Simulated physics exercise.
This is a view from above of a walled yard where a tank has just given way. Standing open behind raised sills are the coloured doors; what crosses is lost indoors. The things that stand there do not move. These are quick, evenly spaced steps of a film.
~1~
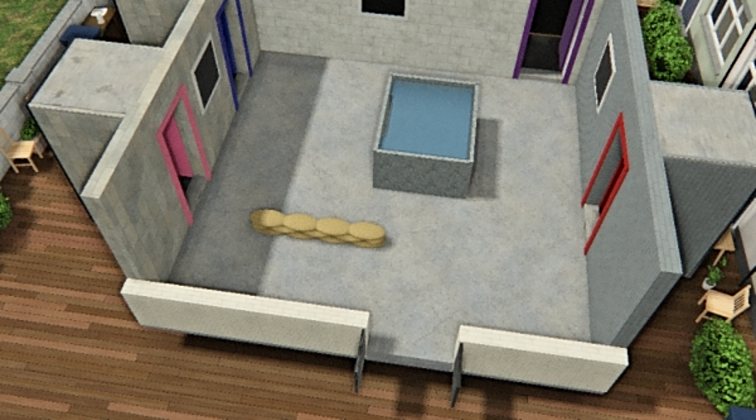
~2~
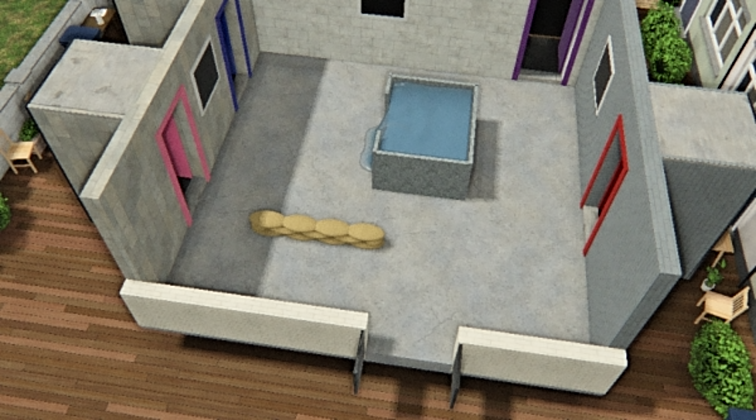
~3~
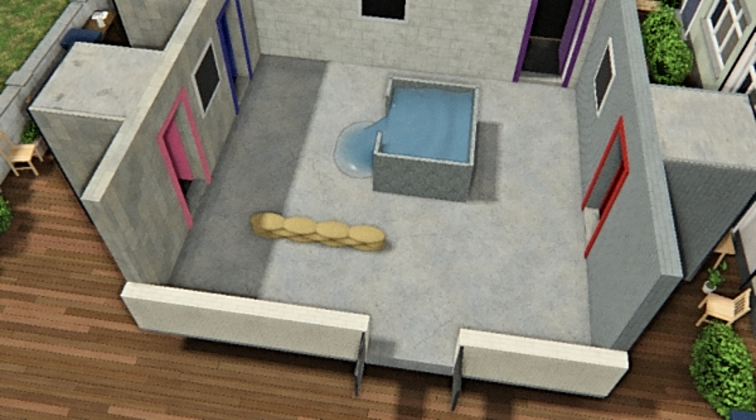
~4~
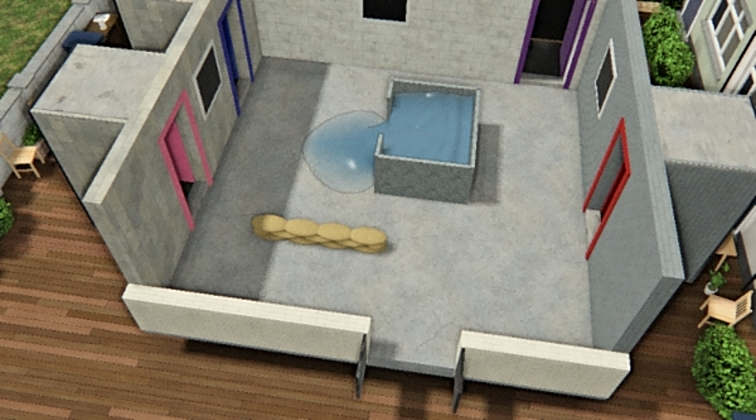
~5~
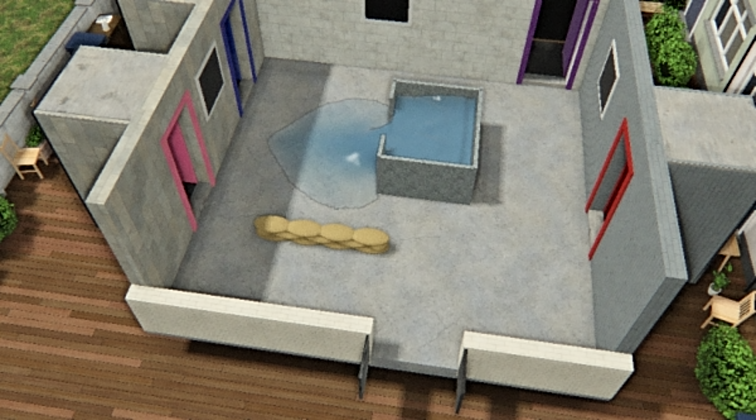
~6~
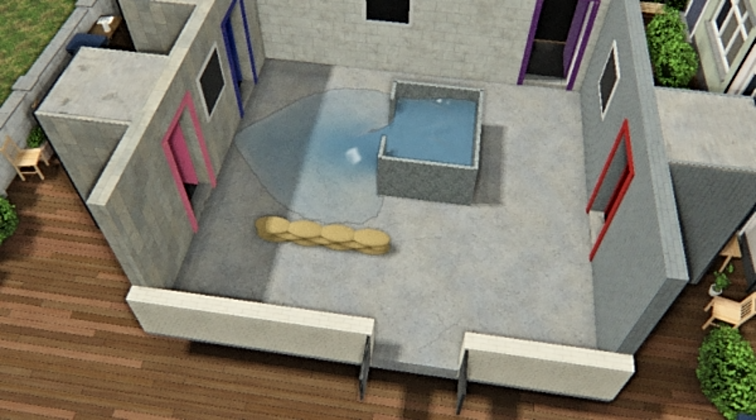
In a walled yard with pink, blue, purple and red doorways, a square stone tank stands full of water behind a row of tan sacks. Water breaks out through the tank's left side, and spreads leftward across the grey floor in a widening, rounded sheet that grows pointed, reaching the shaded strip beyond the sacks.
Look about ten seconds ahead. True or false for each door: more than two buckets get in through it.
The blue door: True; the red door: False; the pink door: True; the purple door: False.
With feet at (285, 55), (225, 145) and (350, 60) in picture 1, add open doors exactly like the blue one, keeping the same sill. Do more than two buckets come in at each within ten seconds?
Taking the new doors in the order given: The first tops it, the second tops it, the third comes up short.
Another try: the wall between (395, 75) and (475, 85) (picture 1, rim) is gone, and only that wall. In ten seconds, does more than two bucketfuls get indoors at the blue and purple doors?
Blue exceeds the limit, purple exceeds the limit.
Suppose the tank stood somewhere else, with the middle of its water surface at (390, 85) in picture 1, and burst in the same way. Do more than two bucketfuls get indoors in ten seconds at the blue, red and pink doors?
Result: Blue door tops the limit, red door misses it, pink door misses it.
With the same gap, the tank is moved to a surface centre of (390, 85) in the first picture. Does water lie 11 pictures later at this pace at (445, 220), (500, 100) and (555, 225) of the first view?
Log: No flood; no flood; no flood.
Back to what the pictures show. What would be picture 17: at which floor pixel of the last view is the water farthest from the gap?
I'd say around (163, 312).
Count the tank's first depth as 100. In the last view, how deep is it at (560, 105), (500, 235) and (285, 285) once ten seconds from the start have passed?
Approx. values, in order: 8 %, 8 %, 6 %.
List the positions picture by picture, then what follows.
The water tank at (428, 119) is whole and still, in the first frame.
Water pours out at (384, 138) and has run to (369, 168), in the second frame.
The front is at (339, 161), out from the gap at (385, 140), in the third frame.
The front is at (305, 150), out from the gap at (386, 142), in the fourth frame.
The front is at (273, 141), out from the gap at (388, 143), in the fifth frame.
The front is at (239, 141), out from the gap at (389, 144), in the sixth frame.
A moment on, water covers 30 % of the floor; the blue door over two buckets in, the red door not reached, the pink door under two buckets in, the purple door not reached.
Next, water covers 35 % of the floor; the blue door far over two buckets in, the red door not reached, the pink door over two buckets in, the purple door not reached.
Then, water covers 45 % of the floor; the blue door far over two buckets in, the red door not reached, the pink door over two buckets in, the purple door not reached.
Later, water covers 80 % of the floor; the blue door far over two buckets in, the red door not reached, the pink door over two buckets in, the purple door wet at the sill, nothing in.
In the end, water covers 95 % of the floor; the blue door far over two buckets in, the red door wet at the sill, nothing in, the pink door over two buckets in, the purple door wet at the sill, nothing in.
